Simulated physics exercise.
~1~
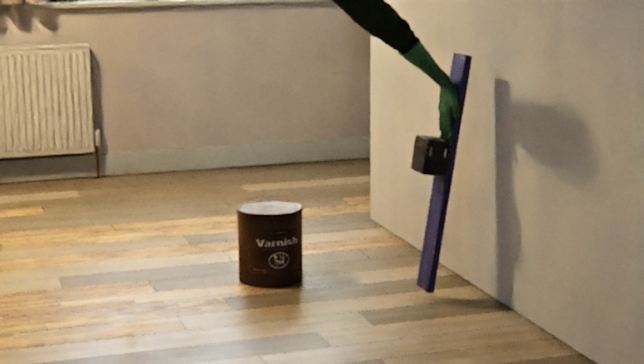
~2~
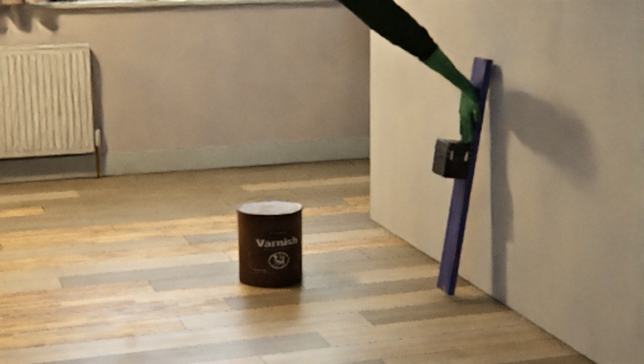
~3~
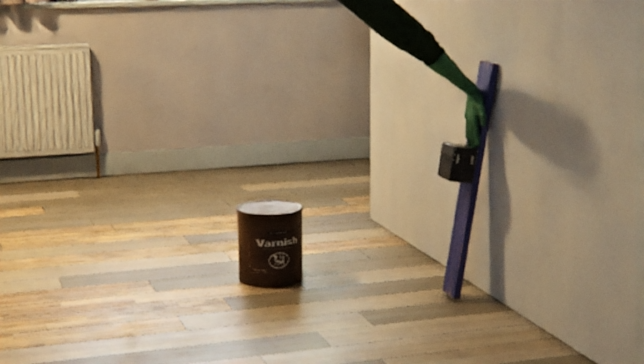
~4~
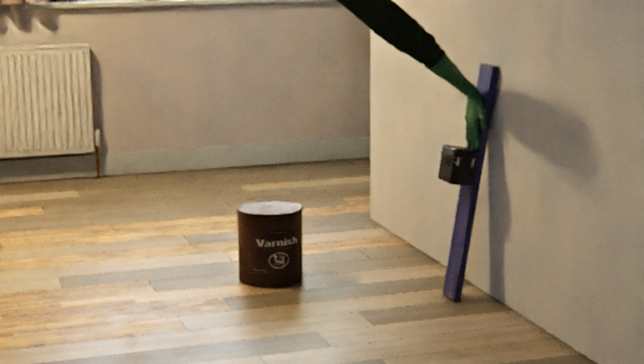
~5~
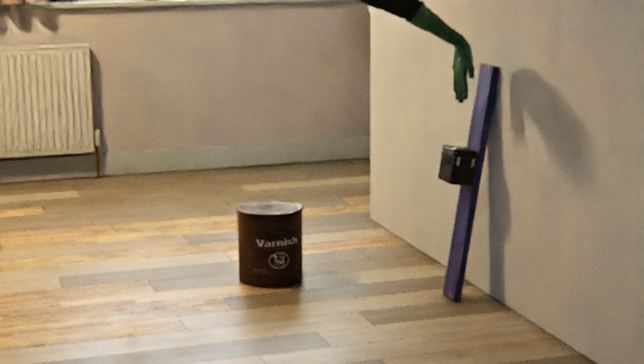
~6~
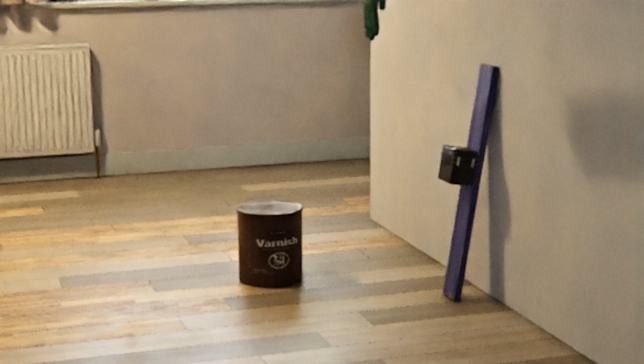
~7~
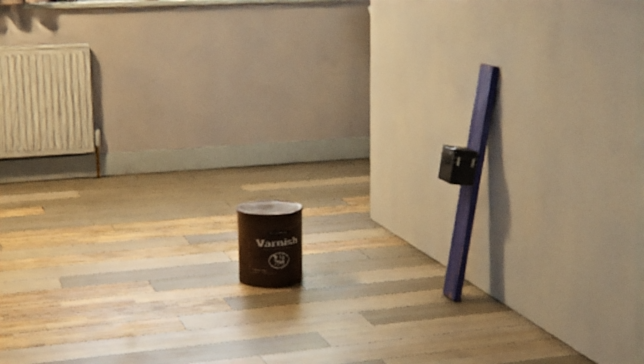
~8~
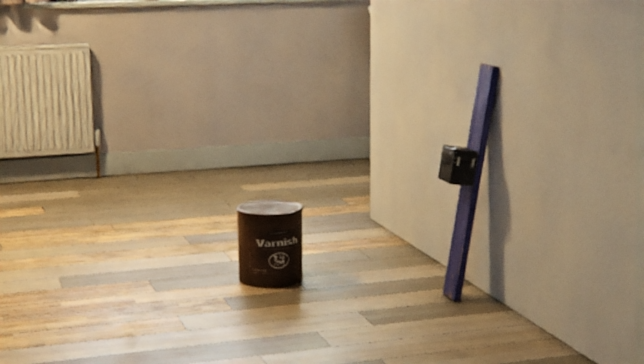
Beside a bare wall, a gloved hand leans a blue plank and withdraws; it holds.
